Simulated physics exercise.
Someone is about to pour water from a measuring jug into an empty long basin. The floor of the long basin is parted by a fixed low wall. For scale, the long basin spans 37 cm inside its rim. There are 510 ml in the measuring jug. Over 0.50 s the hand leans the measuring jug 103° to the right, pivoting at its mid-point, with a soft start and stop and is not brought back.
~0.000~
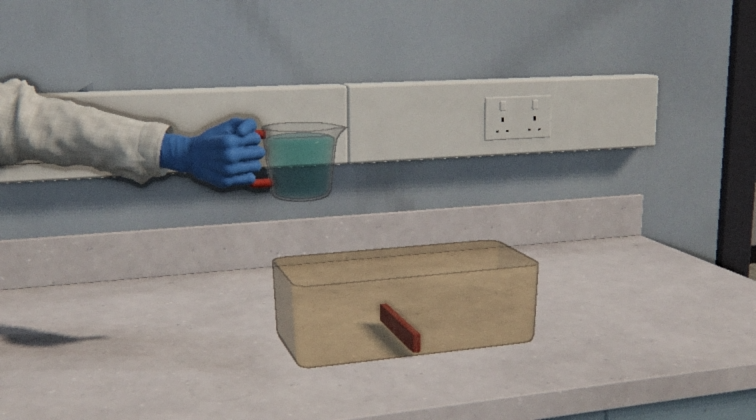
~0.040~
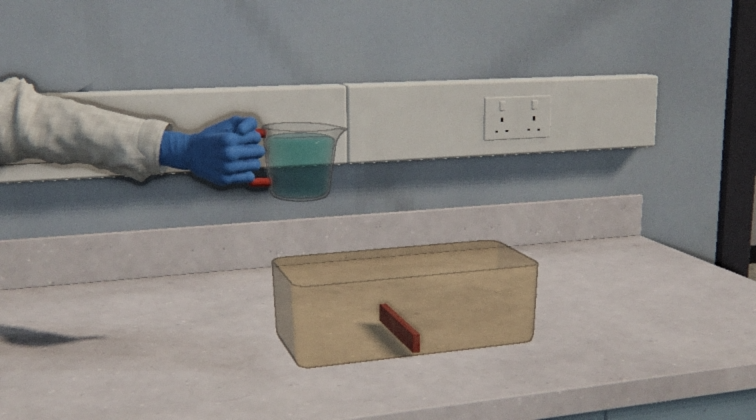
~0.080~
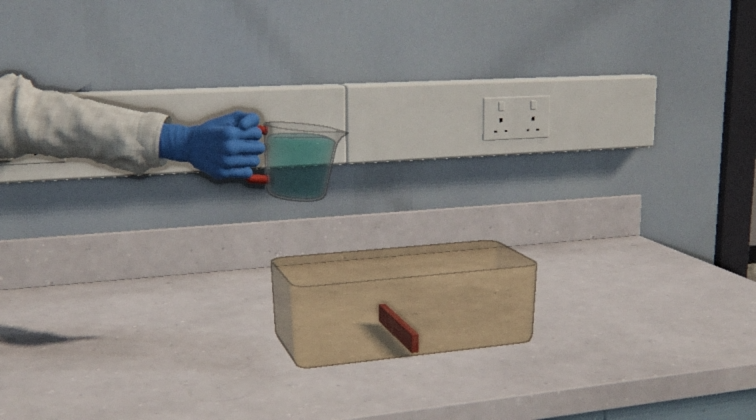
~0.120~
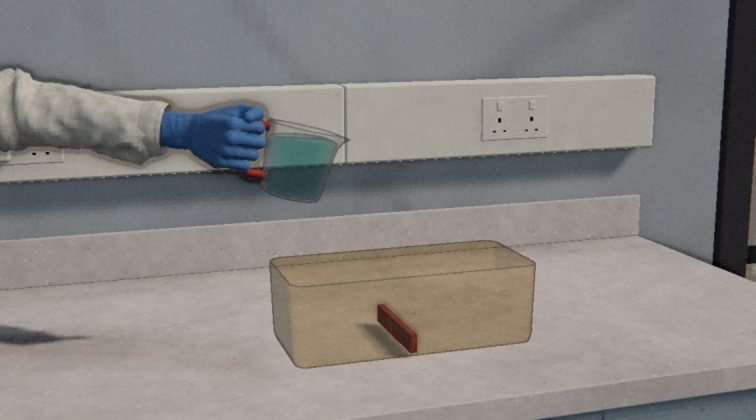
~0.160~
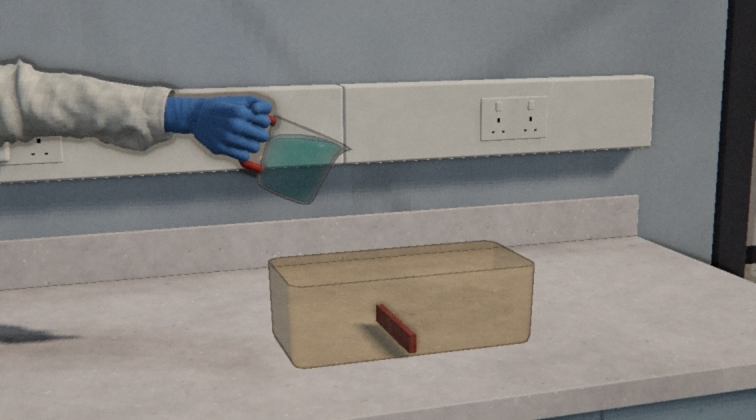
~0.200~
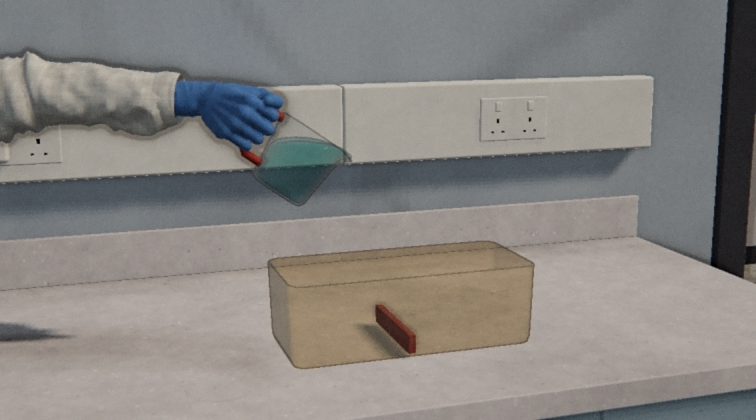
At a lab bench, a blue-gloved hand held a measuring jug of blue-green liquid above a long, clear basin, then slowly leaned the jug over to the right until its liquid reached the spout.
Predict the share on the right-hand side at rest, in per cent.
About 24 per cent.
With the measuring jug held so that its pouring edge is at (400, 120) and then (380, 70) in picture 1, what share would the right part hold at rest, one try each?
In turn about 85 and 80 per cent.
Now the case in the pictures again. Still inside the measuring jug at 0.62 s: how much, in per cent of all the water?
Some 8 per cent.
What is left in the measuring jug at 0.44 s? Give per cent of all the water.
Near 40 in a hundred.
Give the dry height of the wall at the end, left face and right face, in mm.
Some 14 mm on the left and 24 mm on the right.
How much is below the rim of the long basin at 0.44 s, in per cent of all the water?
About 22 per cent.
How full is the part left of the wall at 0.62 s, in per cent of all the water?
Some 62 per cent.
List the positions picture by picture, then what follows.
In the first frame, tilt 0°; pouring edge (347, 126); surface from (265, 139) to (333, 135); the long basin's rim runs from (282, 273) to (518, 253); the wall's top is at (399, 319).
In the second frame, tilt 2°; pouring edge (347, 128); surface from (265, 138) to (333, 136).
In the third frame, tilt 6°; pouring edge (349, 132); surface from (267, 137) to (334, 138).
In the fourth frame, tilt 14°; pouring edge (350, 139); surface from (268, 137) to (336, 139).
In the fifth frame, tilt 24°; pouring edge (352, 148); surface from (268, 140) to (338, 143).
In the sixth frame, tilt 36°; pouring edge (352, 160); surface from (264, 152) to (345, 152); 1 per cent is over the edge.
After 0.44 s the tilt is 99° and 41 per cent is still to pour, 15 is left of the wall and 7 right of it.
After 0.62 s the tilt is 103° and 8 per cent is still to pour, 62 is left of the wall and 17 right of it.
After 0.80 s the tilt is 103° and 1 per cent is still to pour, 74 is left of the wall and 19 right of it.
After 1.00 s the tilt is 103° and 0 per cent is still to pour, 75 is left of the wall and 22 right of it.
In the end 73 per cent lies left of the wall, 24 right of it and 2 outside.
